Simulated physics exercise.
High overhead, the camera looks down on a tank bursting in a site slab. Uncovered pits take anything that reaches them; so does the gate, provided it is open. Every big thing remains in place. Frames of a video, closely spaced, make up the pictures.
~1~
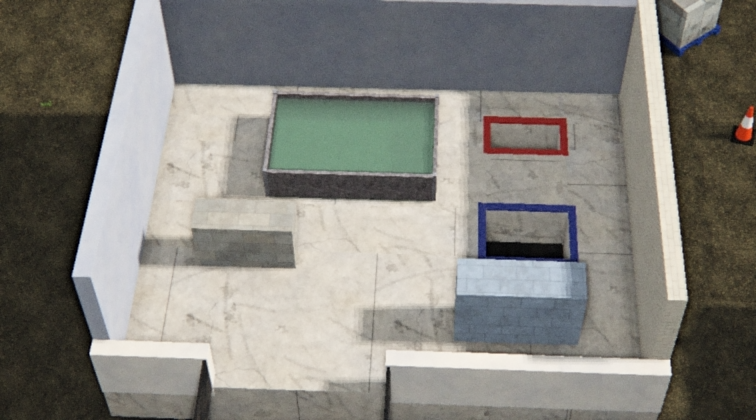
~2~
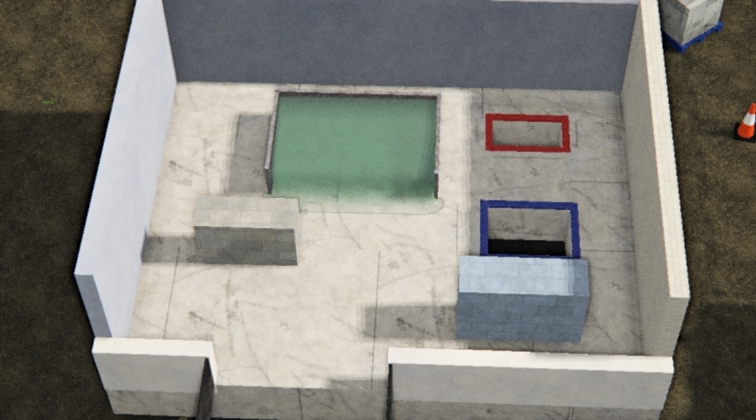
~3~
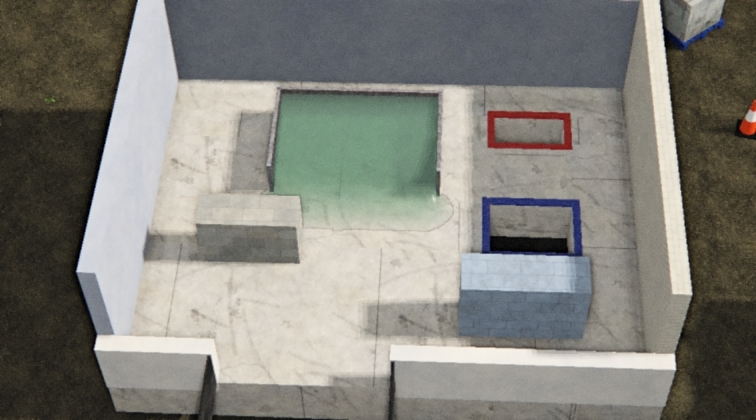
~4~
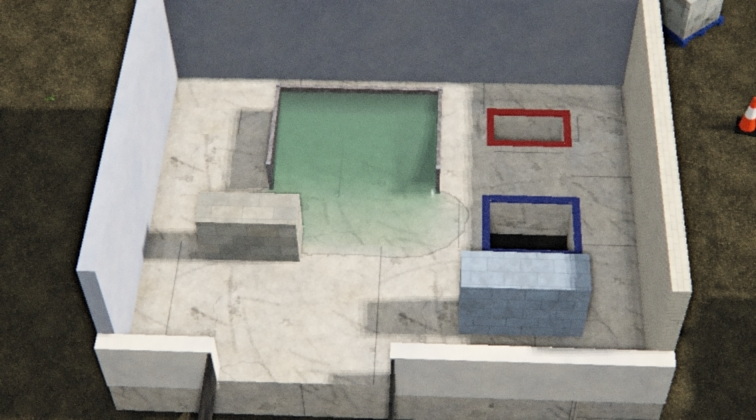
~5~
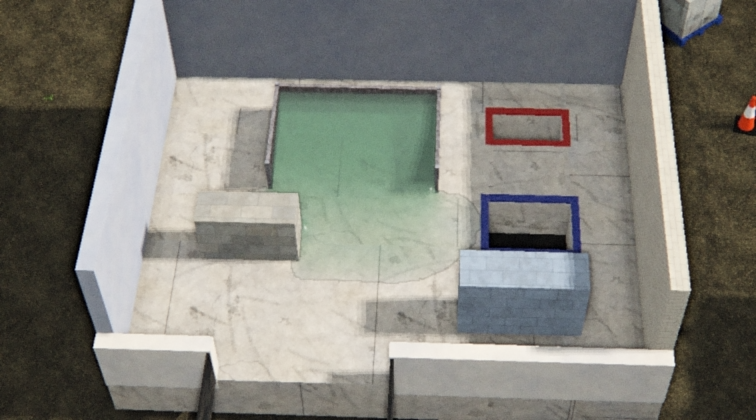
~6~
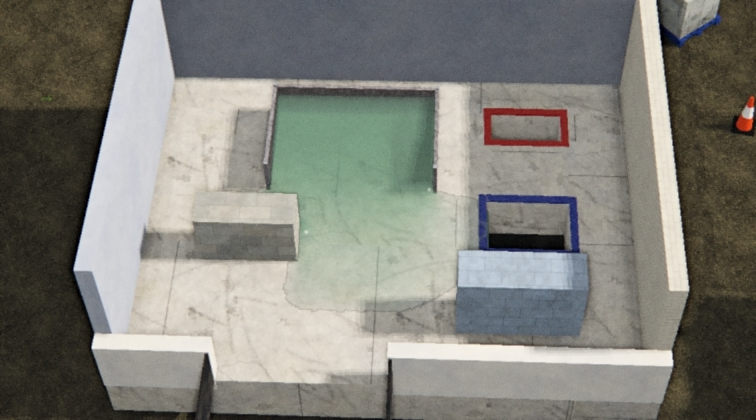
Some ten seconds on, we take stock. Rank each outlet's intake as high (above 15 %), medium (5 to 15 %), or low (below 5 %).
Intake: The gate is high; the blue pit is medium; the red pit is low.
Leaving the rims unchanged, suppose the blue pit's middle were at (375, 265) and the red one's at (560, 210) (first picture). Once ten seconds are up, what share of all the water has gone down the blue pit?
Share, blue pit, approx.: 55 in a hundred.
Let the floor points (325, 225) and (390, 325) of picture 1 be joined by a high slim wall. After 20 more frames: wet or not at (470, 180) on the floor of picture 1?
My call: Not reached.
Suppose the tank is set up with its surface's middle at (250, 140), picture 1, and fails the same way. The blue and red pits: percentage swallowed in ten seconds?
Approximate tally in per cent: Blue pit 14, red pit 2.
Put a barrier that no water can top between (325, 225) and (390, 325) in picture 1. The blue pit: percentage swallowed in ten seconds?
Roughly 15 per cent ends up in the blue pit.
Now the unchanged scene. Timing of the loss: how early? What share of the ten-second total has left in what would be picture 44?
It would be around 75 %.
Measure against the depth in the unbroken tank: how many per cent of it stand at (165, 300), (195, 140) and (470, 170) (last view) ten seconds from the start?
Going in order, that's 8, 6 and 2 %.
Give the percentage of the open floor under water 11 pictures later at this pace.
I'd say 45 per cent.
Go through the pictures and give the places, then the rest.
Still water in the water tank at (353, 136), in the first picture.
Water pours out at (353, 187) and has run to a hidden place, in the second picture.
The front is at a hidden place, out from the gap at (355, 186), in the third picture.
The front is at a hidden place, out from the gap at (354, 184), in the fourth picture.
Water pours out at (353, 183) and has run to a hidden place, in the fifth picture.
Water pours out at (351, 184) and has run to (429, 296), in the sixth picture.
A moment on, water covers 35 % of the floor; the gate 2 %, the blue pit 0 %, the red pit 0 %.
Next, water covers 45 % of the floor; the gate 12 %, the blue pit 1 %, the red pit 0 %.
Then, water covers 60 % of the floor; the gate 25 %, the blue pit 1 %, the red pit 0 %.
Later, water covers 75 % of the floor; the gate 34 %, the blue pit 4 %, the red pit 0 %.
In the end, water covers 90 % of the floor; the gate 41 %, the blue pit 8 %, the red pit 3 %.
